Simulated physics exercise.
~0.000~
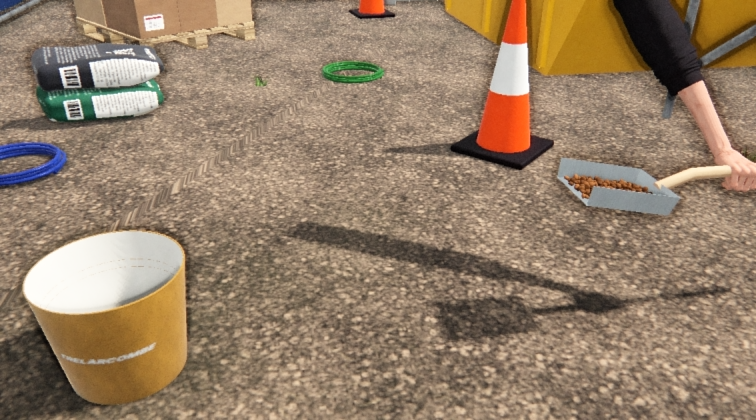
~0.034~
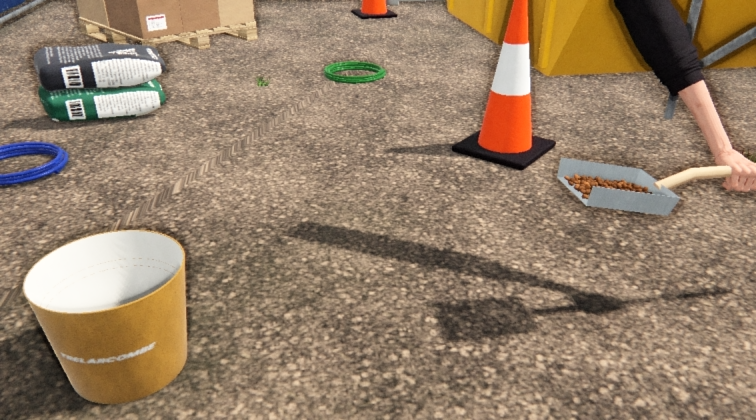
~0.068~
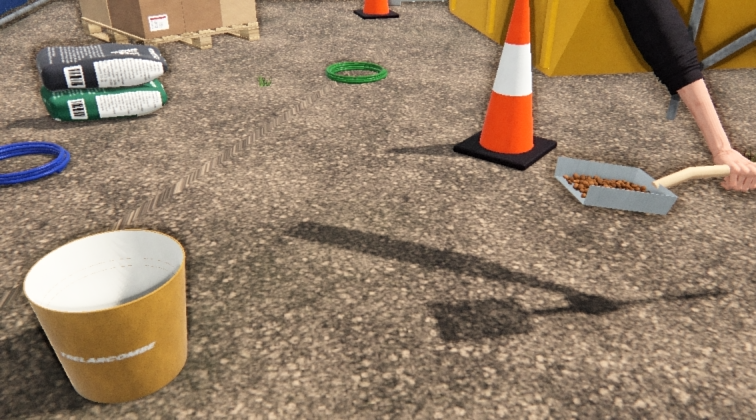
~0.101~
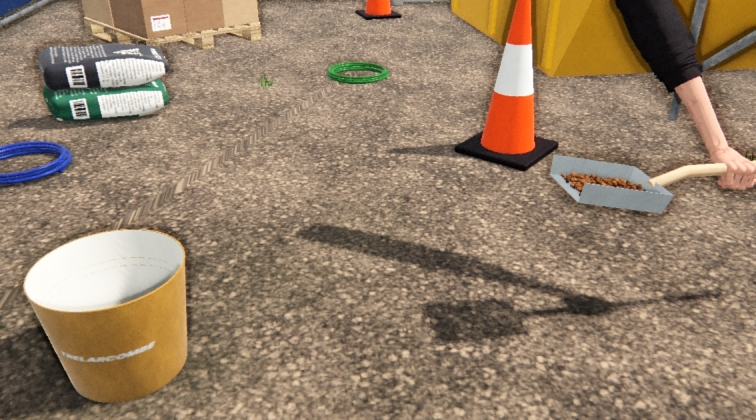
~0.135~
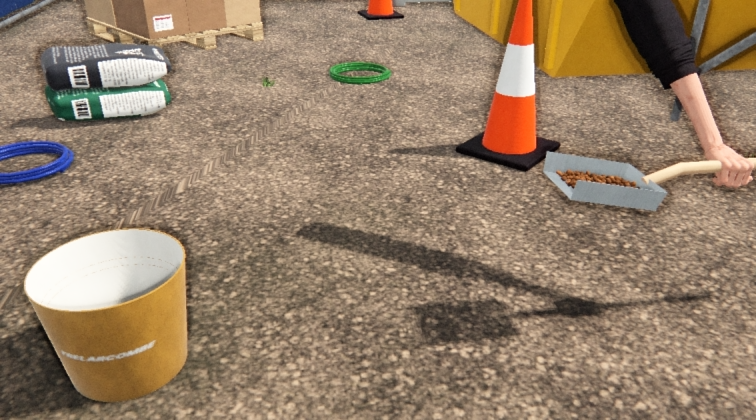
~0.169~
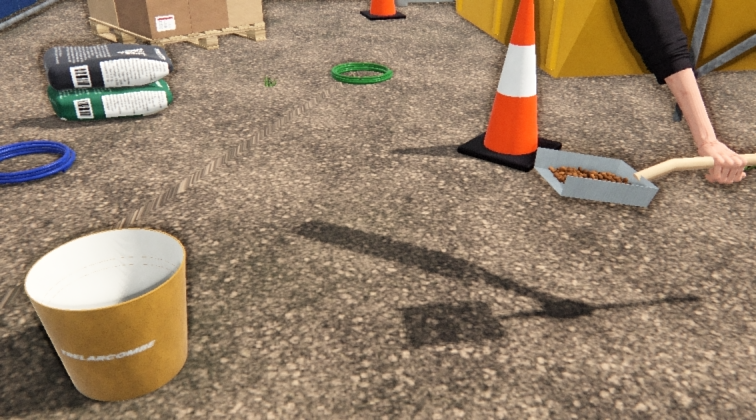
A metal shovel holding small brown pieces, gripped by a hand at its wooden handle, hovers almost still beside an orange and white cone at the right. The arm then shifts it slowly a short way left, turning it slightly, until it overlaps the cone's base, while the bucket stays put.
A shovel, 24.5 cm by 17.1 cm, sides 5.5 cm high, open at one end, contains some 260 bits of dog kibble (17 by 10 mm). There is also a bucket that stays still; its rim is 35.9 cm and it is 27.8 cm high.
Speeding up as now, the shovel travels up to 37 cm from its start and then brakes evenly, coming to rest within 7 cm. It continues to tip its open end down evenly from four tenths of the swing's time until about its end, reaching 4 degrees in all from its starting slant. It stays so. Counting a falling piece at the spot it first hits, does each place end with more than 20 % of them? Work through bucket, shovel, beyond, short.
Bucket: No; shovel: No; beyond: No; short: Yes.
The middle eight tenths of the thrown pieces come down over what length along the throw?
It covers around 20 cm.
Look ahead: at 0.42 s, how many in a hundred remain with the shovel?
I'd put it near 80 in a hundred.
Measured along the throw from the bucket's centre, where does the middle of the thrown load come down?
About 15 cm short of it.
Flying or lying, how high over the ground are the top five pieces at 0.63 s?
Roughly 60 cm above the ground.
After 0.31 s, tilt 10 degrees; shovel 100 %; middle of all pieces near (534, 153).
After 0.42 s, tilt 9 degrees; shovel 80 %, in the air 20 %; middle of all pieces near (455, 127).
After 0.53 s, tilt 8 degrees; in the air 100 %; middle of all pieces near (375, 136).
After 0.63 s, tilt 8 degrees; in the air 100 %; middle of all pieces near (306, 179).
By 1.1 s all is still; bucket 0 %, shovel 0 %, beyond 0 %, short 100 %.
